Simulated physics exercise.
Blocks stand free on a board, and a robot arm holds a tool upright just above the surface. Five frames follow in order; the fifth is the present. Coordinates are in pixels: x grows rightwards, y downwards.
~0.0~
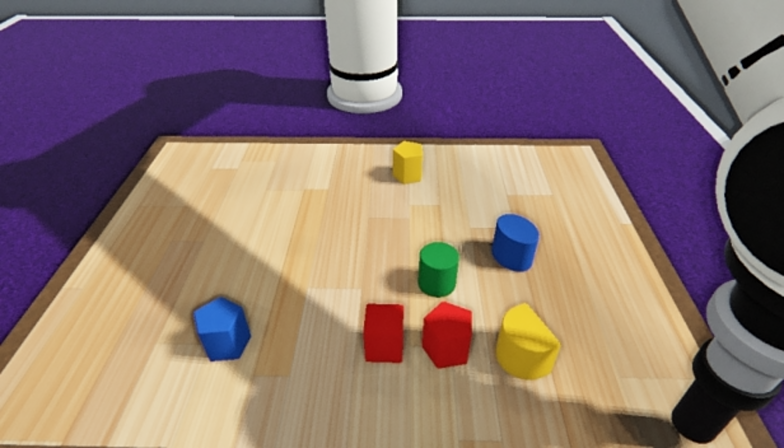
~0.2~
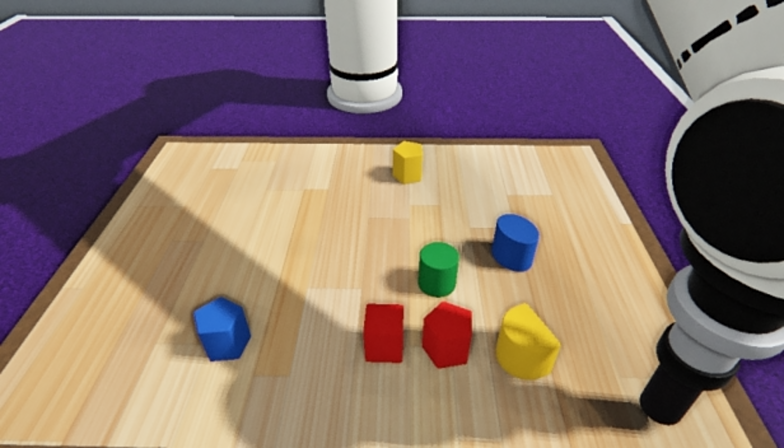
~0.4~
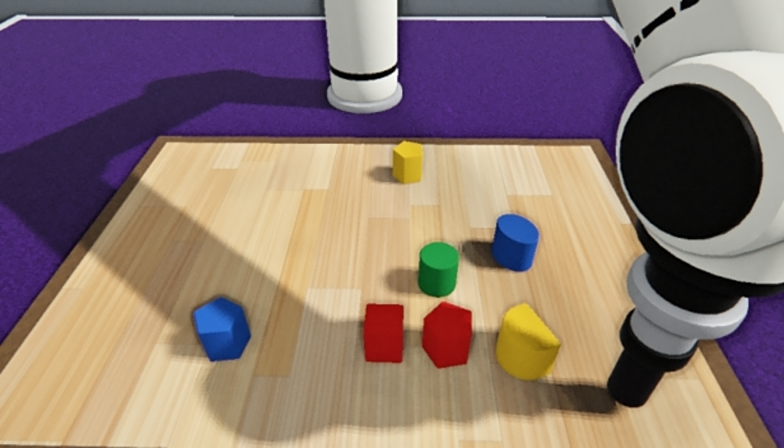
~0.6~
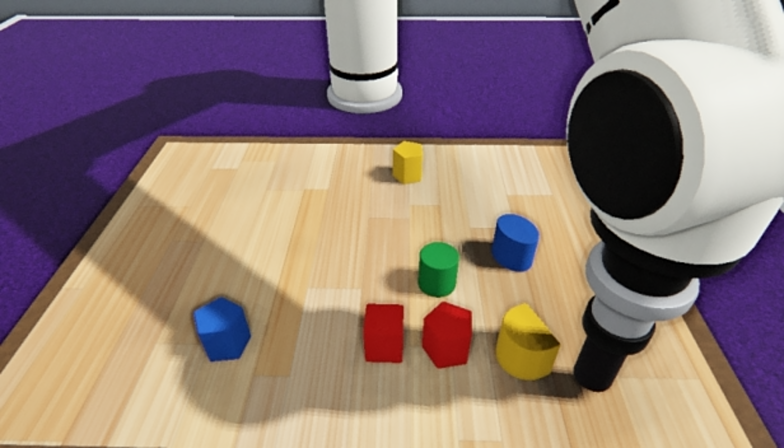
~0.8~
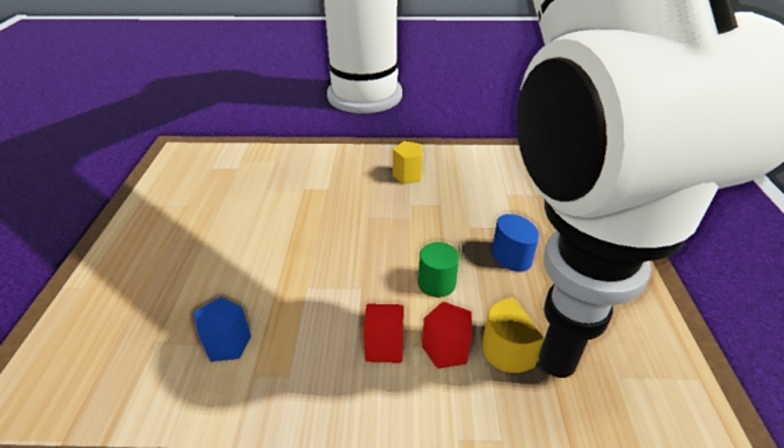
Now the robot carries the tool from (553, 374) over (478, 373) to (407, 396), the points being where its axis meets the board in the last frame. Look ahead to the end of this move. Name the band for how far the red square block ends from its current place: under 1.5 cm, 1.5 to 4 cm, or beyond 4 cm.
Travels under 1.5 cm.
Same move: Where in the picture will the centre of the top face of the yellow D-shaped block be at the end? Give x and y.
My estimate: (477, 305).
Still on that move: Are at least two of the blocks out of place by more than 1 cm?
Yes.
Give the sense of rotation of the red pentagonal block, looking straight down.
Counter-clockwise, from overhead.
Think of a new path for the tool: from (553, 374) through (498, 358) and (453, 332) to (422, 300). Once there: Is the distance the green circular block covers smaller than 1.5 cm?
In short: No.
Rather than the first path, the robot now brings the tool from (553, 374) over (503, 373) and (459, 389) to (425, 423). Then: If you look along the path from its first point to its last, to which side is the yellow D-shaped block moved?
It moves off to the right.
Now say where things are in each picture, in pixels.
In the first picture, tip of the tool at (693, 425), middles of tops, red square block at (384, 318), red pentagonal block at (450, 320), yellow D-shaped block at (528, 328).
In the second picture, tool at (660, 407), nothing pushed.
In the third picture, tool at (627, 391), nothing pushed.
In the fourth picture, tool at (592, 376), nothing pushed.
In the fifth picture, tool at (557, 362), red square block at (384, 318), red pentagonal block at (450, 320), yellow D-shaped block at (513, 321).
What follows on the original path. One third of the way, tool at (504, 357); red pentagonal block at (437, 316), turned 30° anticlockwise; yellow D-shaped block at (480, 306), turned 45° clockwise.
Two thirds of the way, tool at (456, 370); red pentagonal block at (432, 316), turned 30° anticlockwise; yellow D-shaped block at (477, 305), turned 70° clockwise.
At the end, tool at (407, 385); red square block unmoved; red pentagonal block at (432, 316), turned 30° anticlockwise; yellow D-shaped block at (477, 305), turned 70° clockwise.
